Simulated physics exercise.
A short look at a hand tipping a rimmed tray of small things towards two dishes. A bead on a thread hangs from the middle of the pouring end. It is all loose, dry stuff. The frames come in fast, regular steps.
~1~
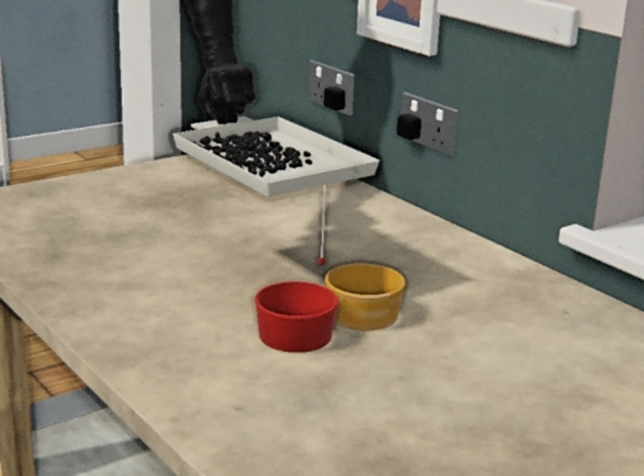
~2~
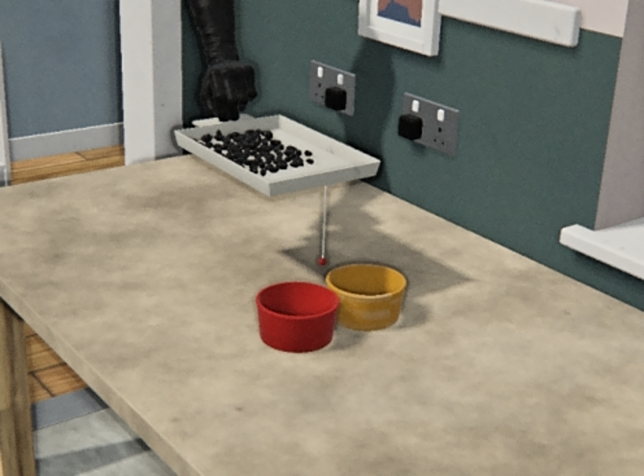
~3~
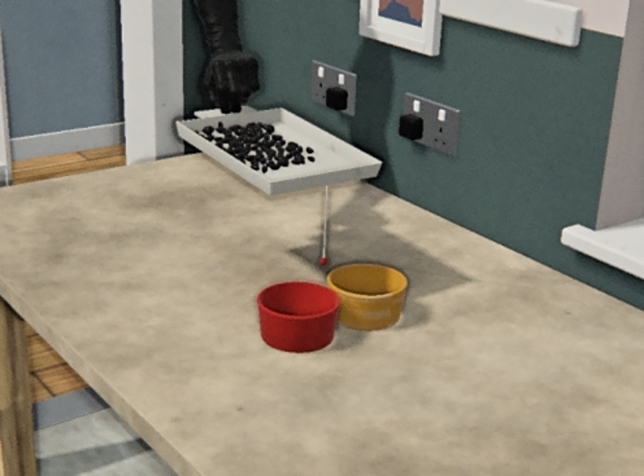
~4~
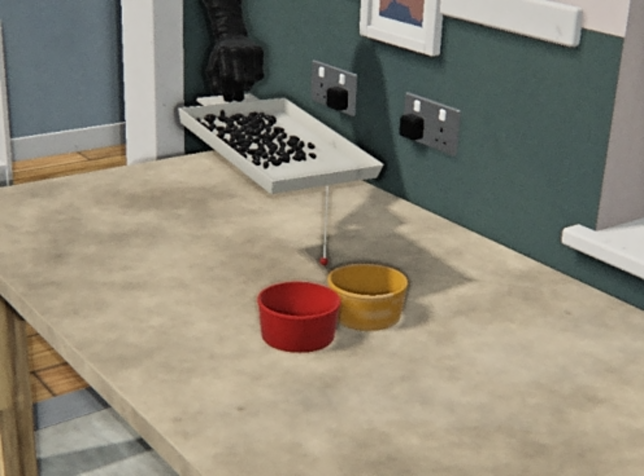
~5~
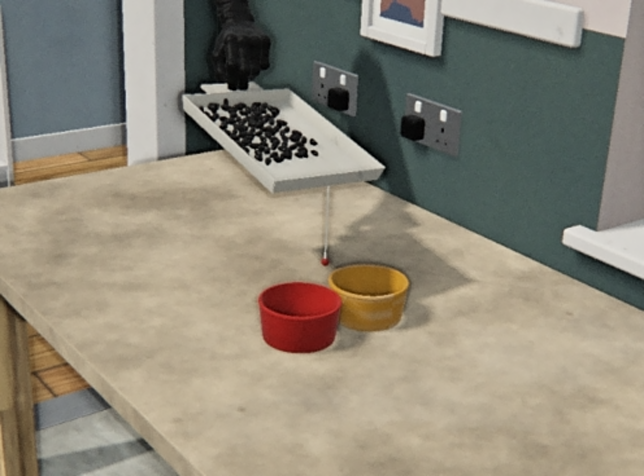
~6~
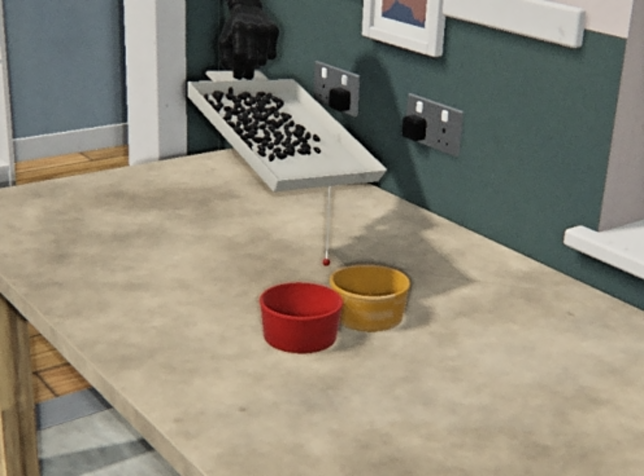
On a mottled beige tabletop by a green wall, a black-gloved hand gradually raises the back of a pale tray of black beans, slanting it towards its right front corner, while the red and yellow dishes stay still.
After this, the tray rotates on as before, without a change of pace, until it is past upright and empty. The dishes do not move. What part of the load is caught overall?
They take over half between them.
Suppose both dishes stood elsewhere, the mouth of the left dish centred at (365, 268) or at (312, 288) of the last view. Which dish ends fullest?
In turn: The left one; right.
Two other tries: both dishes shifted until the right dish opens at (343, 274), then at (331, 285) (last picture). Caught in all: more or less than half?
First under half, then the smaller part.
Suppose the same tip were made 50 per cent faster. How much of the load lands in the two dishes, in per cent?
It comes to 60 per cent or so.
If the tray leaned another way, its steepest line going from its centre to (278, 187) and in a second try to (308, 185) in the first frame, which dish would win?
In turn: The dish on the left; the dish on the left.
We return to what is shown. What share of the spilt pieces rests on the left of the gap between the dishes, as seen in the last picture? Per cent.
Roughly 0 in a hundred.
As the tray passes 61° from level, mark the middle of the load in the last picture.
Roughly at (346, 166).
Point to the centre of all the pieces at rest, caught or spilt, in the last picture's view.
Roughly at (380, 308).
Shortly afterwards, tray tipped steeply; the bulk on the tray; a little in the air.
Next, tray tipped right over; near two thirds on the tray; near a quarter in the right dish; a little outside both; a little in the air.
Some moments later, tray tipped past a quarter turn; only a few in the left dish; near two thirds in the right dish; near a third outside both.
In the end, tray tipped past a quarter turn; only a few in the left dish; near two thirds in the right dish; near a third outside both.
